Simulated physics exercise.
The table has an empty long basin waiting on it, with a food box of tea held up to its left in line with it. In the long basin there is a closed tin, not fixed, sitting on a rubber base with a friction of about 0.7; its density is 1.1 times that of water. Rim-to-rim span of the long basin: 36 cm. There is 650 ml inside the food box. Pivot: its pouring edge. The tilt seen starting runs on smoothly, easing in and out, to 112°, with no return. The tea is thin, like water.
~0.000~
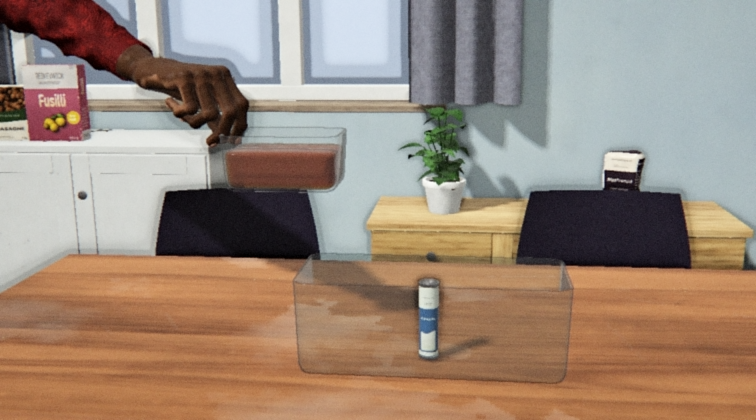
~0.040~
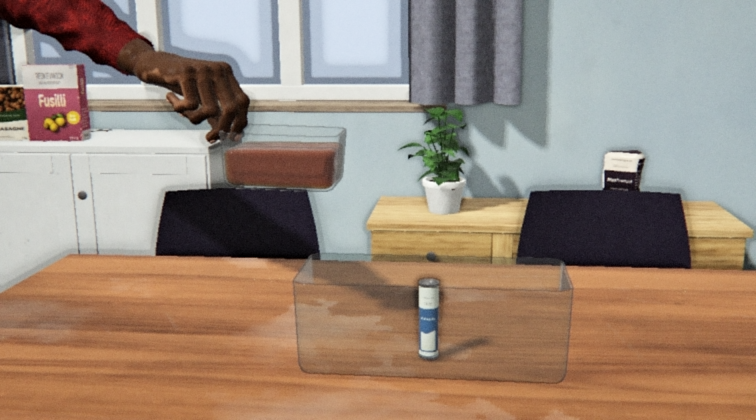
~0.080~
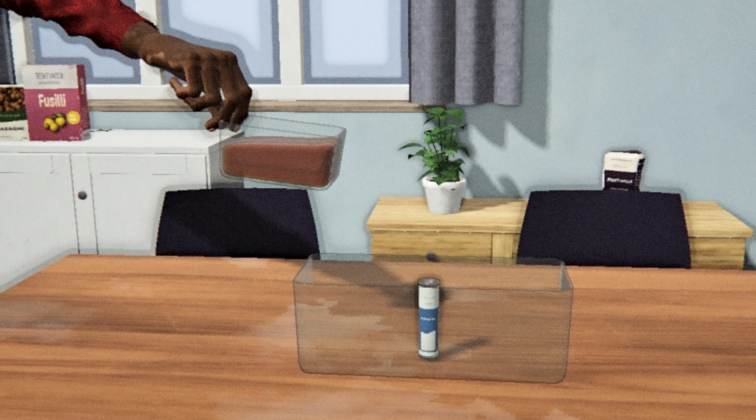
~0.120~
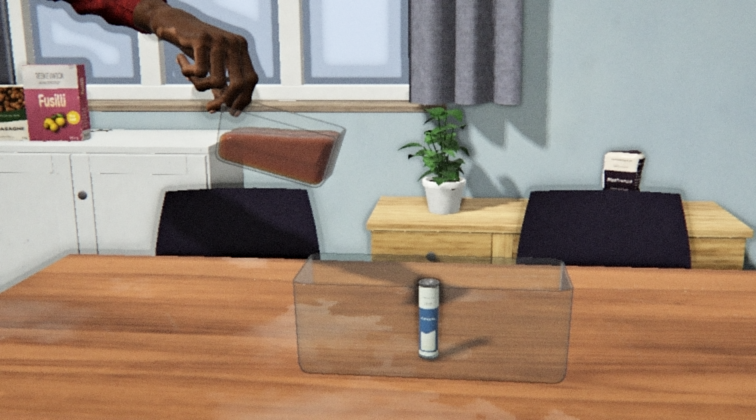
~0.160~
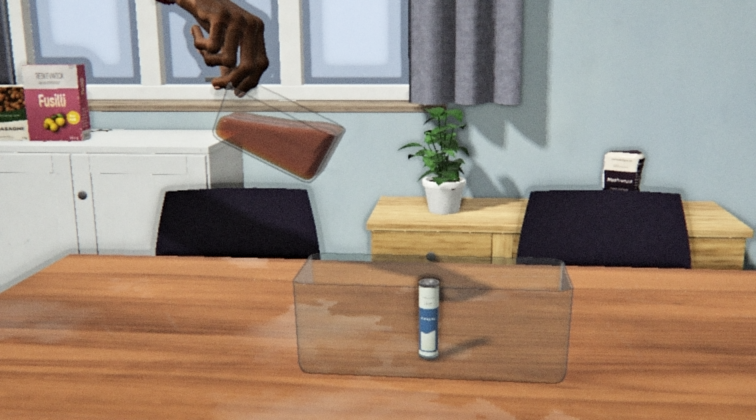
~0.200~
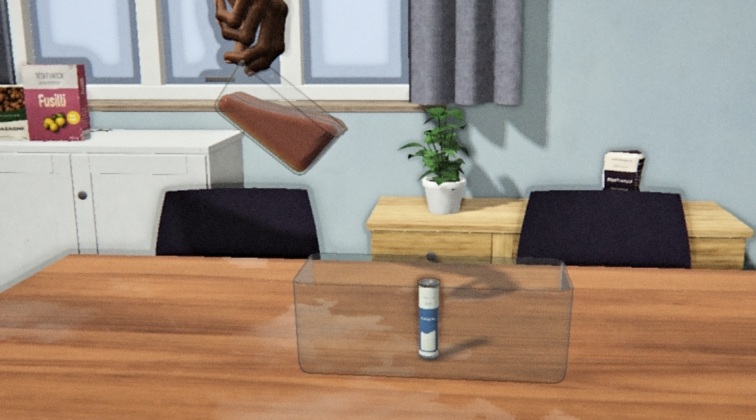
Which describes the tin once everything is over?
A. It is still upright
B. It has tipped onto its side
The answer is A.
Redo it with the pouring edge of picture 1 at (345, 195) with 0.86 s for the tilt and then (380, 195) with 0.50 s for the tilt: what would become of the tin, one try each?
Try 1: Tipped over; try 2: Still standing.
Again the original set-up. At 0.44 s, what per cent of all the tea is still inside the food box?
Close to 30 in a hundred.
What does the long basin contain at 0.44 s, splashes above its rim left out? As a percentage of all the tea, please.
Near 3 in a hundred.
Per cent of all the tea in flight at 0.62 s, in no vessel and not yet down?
Estimated airborne part: Roughly 14 per cent.
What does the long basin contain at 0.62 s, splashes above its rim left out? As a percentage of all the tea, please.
Near 84 in a hundred.
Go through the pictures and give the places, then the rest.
Tilt 0°; pouring edge (342, 134); surface from (233, 148) to (340, 149); the long basin's rim runs from (302, 269) to (568, 276); the tin's top is at (429, 286), in the first picture.
Tilt 2°; pouring edge (342, 134); surface from (232, 147) to (340, 147), in the second picture.
Tilt 7°; pouring edge (342, 134); surface from (231, 142) to (340, 142), in the third picture.
Tilt 15°; pouring edge (341, 134); surface from (229, 132) to (340, 135), in the fourth picture.
Tilt 26°; pouring edge (341, 134); surface from (227, 116) to (341, 128), in the fifth picture.
Tilt 39°; pouring edge (340, 134); surface from (229, 94) to (329, 119); 3 per cent is over the edge, in the sixth picture.
After 0.44 s the tilt is 108° and 30 per cent is still to pour; the tin stands where it began.
After 0.62 s the tilt is 112° and 2 per cent is still to pour; the tin stands where it began.
After 0.80 s the tilt is 112° and 0 per cent is still to pour; the tin stands where it began.
After 1.00 s the tilt is 112° and 0 per cent is still to pour; the tin stands where it began.
In the end the tin stands where it began.
